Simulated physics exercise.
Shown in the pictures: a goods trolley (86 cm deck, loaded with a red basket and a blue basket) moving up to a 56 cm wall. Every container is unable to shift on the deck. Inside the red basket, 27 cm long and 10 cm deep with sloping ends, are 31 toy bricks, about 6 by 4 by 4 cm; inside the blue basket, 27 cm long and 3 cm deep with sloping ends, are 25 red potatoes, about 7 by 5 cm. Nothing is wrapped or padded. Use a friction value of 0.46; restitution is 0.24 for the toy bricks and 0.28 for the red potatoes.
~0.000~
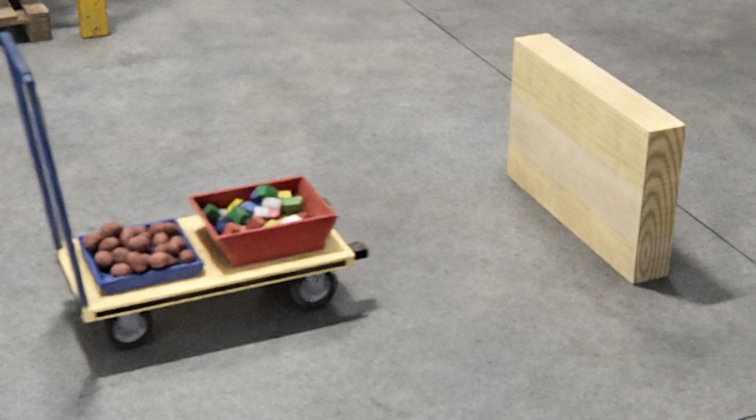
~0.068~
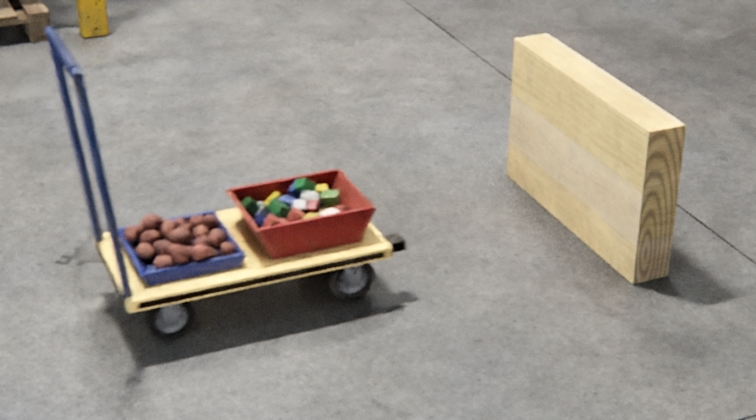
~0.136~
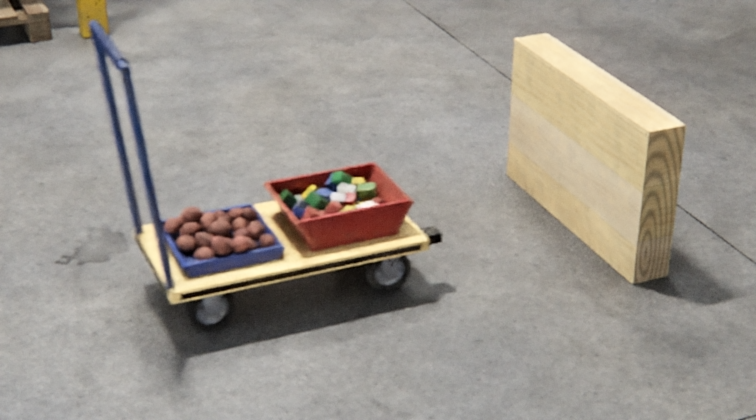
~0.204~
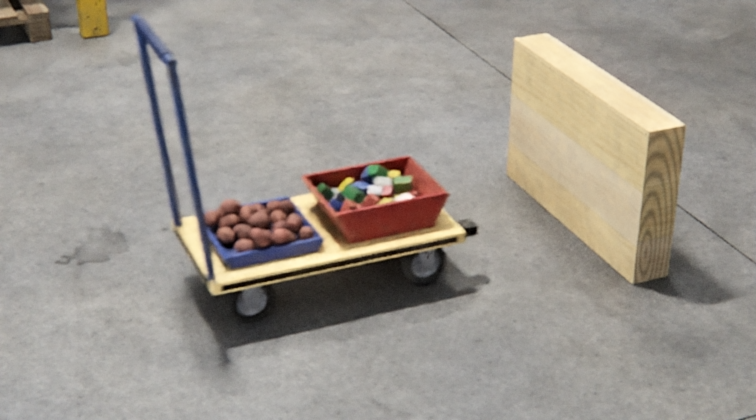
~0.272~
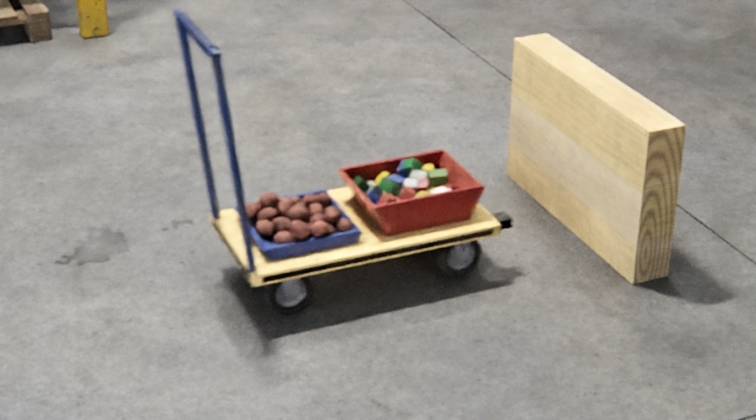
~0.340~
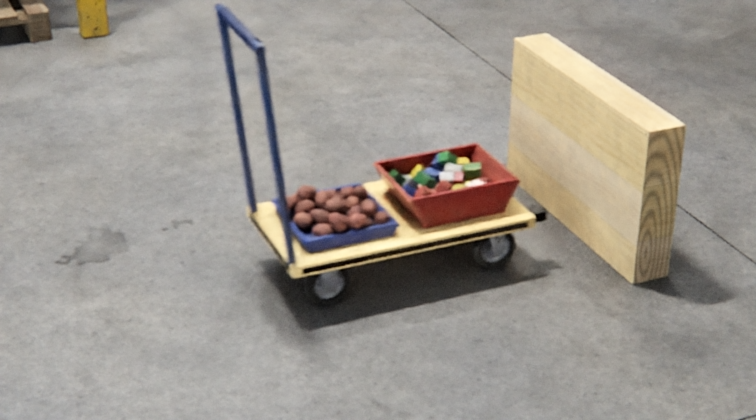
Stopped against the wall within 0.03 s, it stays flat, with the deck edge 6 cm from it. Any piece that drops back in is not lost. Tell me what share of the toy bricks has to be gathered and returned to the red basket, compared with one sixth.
The share to return is smaller than a sixth.
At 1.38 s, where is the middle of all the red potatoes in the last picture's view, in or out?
The middle is around (421, 195).
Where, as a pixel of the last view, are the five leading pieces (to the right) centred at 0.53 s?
Their mean place is roughly (528, 157) in the last picture.
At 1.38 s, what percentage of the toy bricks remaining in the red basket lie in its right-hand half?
Roughly 80%.
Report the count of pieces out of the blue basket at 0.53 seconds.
Blue basket - close to 3.
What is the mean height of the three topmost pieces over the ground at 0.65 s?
Their middles average near 36 cm high.
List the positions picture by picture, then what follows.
In the first picture (each is followed by its nearest rim corner in this view), red basket, (218, 237); blue basket, (102, 282); 85 cm short of the stop; none out.
The second picture shows red basket, (259, 229); blue basket, (144, 273); 72 cm short of the stop.
The third picture shows red basket, (299, 221); blue basket, (186, 265); 59 cm short of the stop.
The fourth picture shows red basket, (337, 214); blue basket, (227, 257); 46 cm short of the stop.
The fifth picture shows red basket, (375, 206); blue basket, (267, 248); 33 cm short of the stop.
The sixth picture shows red basket, (412, 199); blue basket, (307, 240); 20 cm short of the stop; none out.
After 0.43 s, impact.
After 0.53 s, red basket 31 in, 0 out and blue basket 22 in, 3 out.
After 0.65 s, red basket 31 in, 0 out and blue basket 18 in, 7 out.
After 0.88 s, red basket 31 in, 0 out and blue basket 16 in, 9 out.
Final count (at 1.38 s), red basket 31 in, 0 out and blue basket 15 in, 10 out. Asked share, 0 of 31, 0 per cent.
